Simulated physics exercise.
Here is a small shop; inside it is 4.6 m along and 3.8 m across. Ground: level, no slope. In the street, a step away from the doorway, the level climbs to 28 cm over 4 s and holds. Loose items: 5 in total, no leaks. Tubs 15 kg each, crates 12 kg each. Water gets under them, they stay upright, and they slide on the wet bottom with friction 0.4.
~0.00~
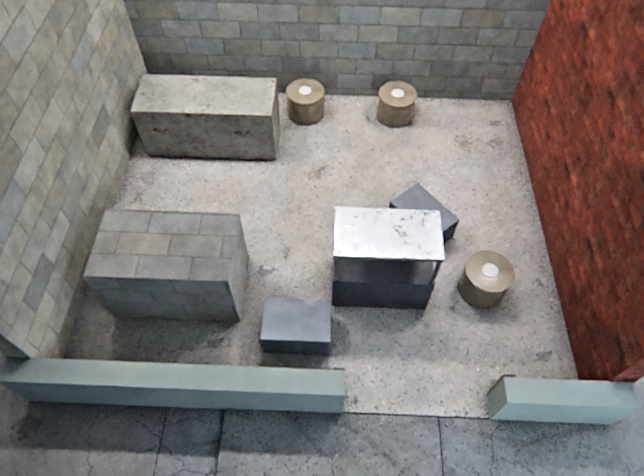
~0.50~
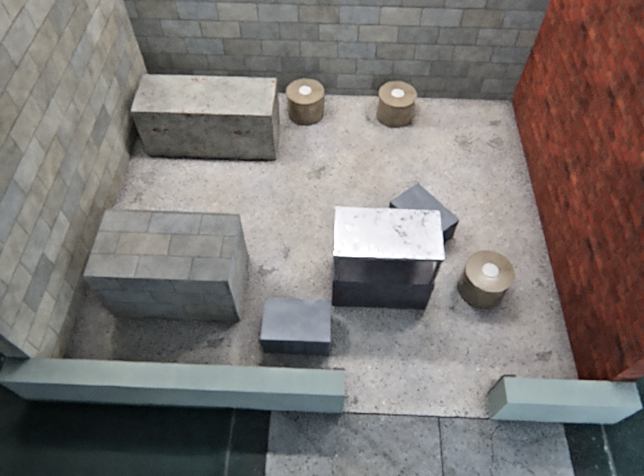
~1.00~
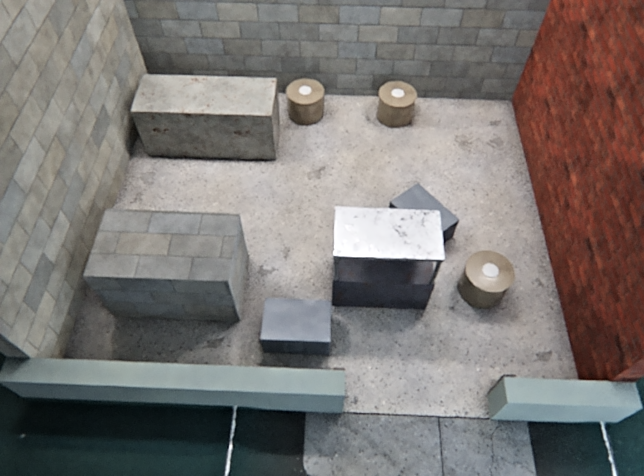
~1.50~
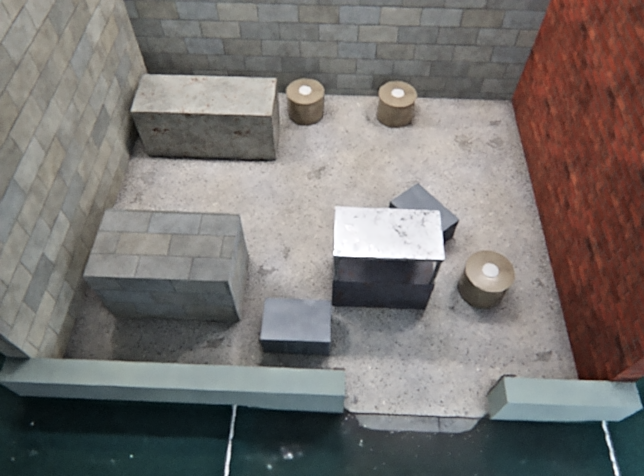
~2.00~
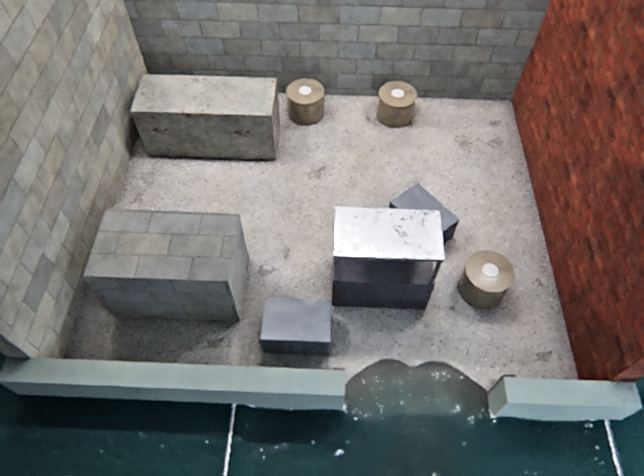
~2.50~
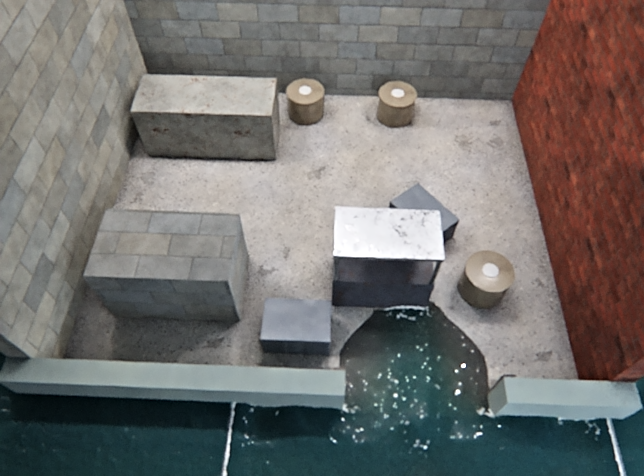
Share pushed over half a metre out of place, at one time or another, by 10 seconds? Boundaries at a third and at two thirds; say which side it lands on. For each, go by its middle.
It lands on or past two thirds.
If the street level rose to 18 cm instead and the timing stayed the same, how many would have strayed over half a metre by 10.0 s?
Count under that change: 2.
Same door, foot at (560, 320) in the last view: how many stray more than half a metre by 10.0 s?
You'd get 4 in that case.
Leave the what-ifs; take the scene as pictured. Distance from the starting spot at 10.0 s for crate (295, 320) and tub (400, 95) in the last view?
The first is 200 cm from its start, the second 200 cm.
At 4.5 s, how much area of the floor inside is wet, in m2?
That flooded area is roughly 6.5 m2.
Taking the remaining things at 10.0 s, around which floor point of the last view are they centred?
Roughly at (260, 202).
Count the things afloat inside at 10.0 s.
At that time the total is 5.
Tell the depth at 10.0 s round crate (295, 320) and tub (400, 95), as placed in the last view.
I'd estimate 15 cm for the first and 13 cm for the second.
After 3.5 s 0 of 5 are over 50 cm from their spots; 0 afloat.
After 4.5 s 2 of 5 are over 50 cm from their spots; 0 afloat.
After 7.0 s 2 of 5 are over 50 cm from their spots; 3 afloat.
After 10.0 s 4 of 5 are over 50 cm from their spots, and 4 have been at some point; 5 afloat.
